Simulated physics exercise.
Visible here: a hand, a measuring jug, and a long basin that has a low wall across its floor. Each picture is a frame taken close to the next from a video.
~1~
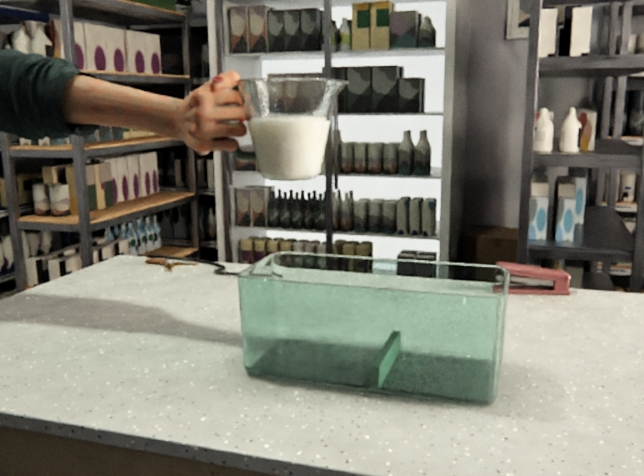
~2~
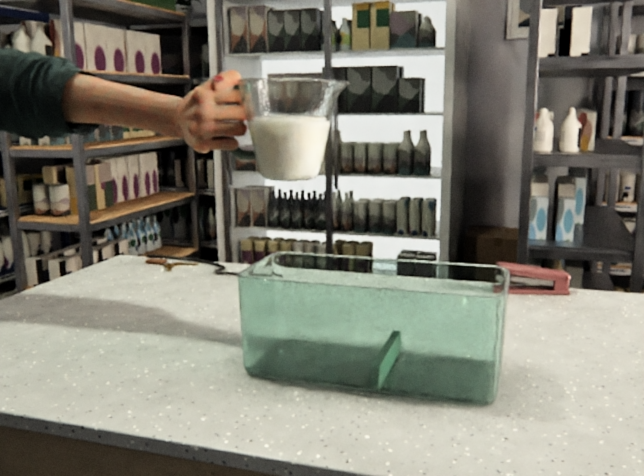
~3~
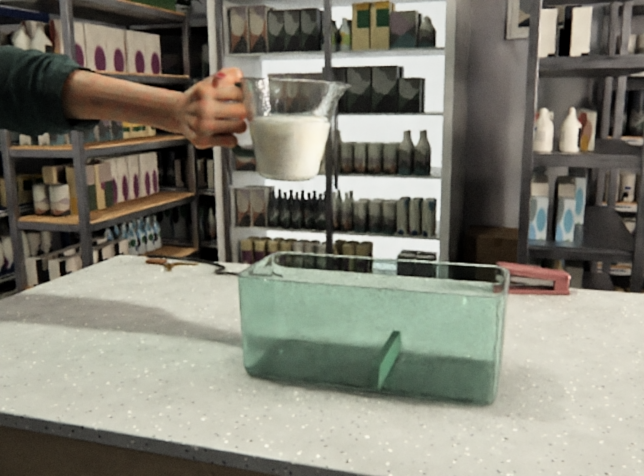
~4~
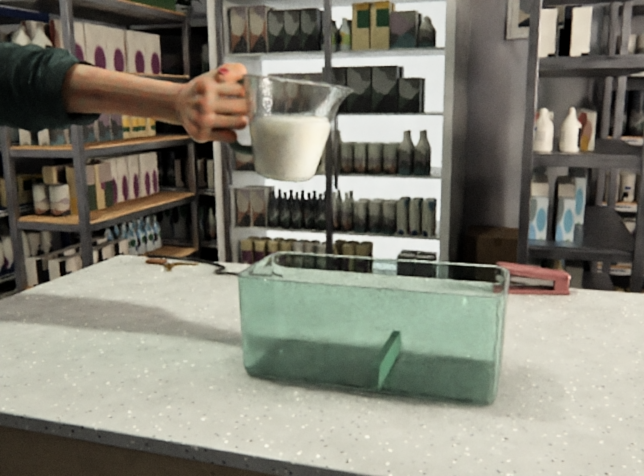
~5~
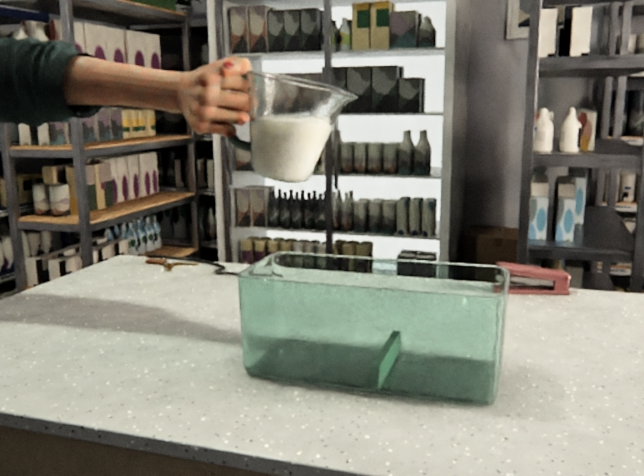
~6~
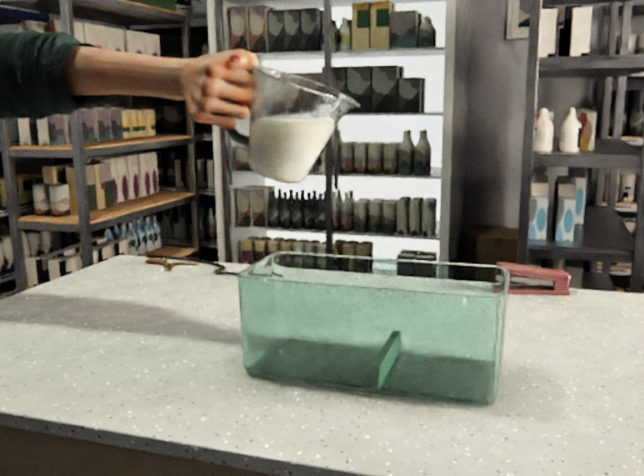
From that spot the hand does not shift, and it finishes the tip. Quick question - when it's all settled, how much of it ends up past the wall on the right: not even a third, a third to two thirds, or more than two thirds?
I reckon what ends right of the wall tops two thirds.
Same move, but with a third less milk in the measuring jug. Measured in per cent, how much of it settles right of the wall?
It comes to around 80 percent.
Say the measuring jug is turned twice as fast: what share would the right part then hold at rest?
I'd say close to 80 per cent.
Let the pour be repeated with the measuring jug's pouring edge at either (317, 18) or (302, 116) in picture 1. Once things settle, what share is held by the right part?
50 %, 10 %.
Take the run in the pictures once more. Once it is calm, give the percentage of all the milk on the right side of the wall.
That is roughly 80 percent of it.
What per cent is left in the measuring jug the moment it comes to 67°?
85 per cent or so.
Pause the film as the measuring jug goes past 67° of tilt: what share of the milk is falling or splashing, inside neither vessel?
Around 15 in a hundred, more or less.
A moment on, the measuring jug is tipped part way and 85 per cent is still to pour, 0 is left of the wall and 0 right of it.
Next, the measuring jug is tipped on its side and 24 per cent is still to pour, 3 is left of the wall and 48 right of it.
Then the measuring jug is tipped on its side and 1 per cent is still to pour, 13 is left of the wall and 82 right of it.
Later the measuring jug is tipped on its side and 0 per cent is still to pour, 19 is left of the wall and 80 right of it.
In the end 19 per cent lies left of the wall, 80 right of it and 1 outside.
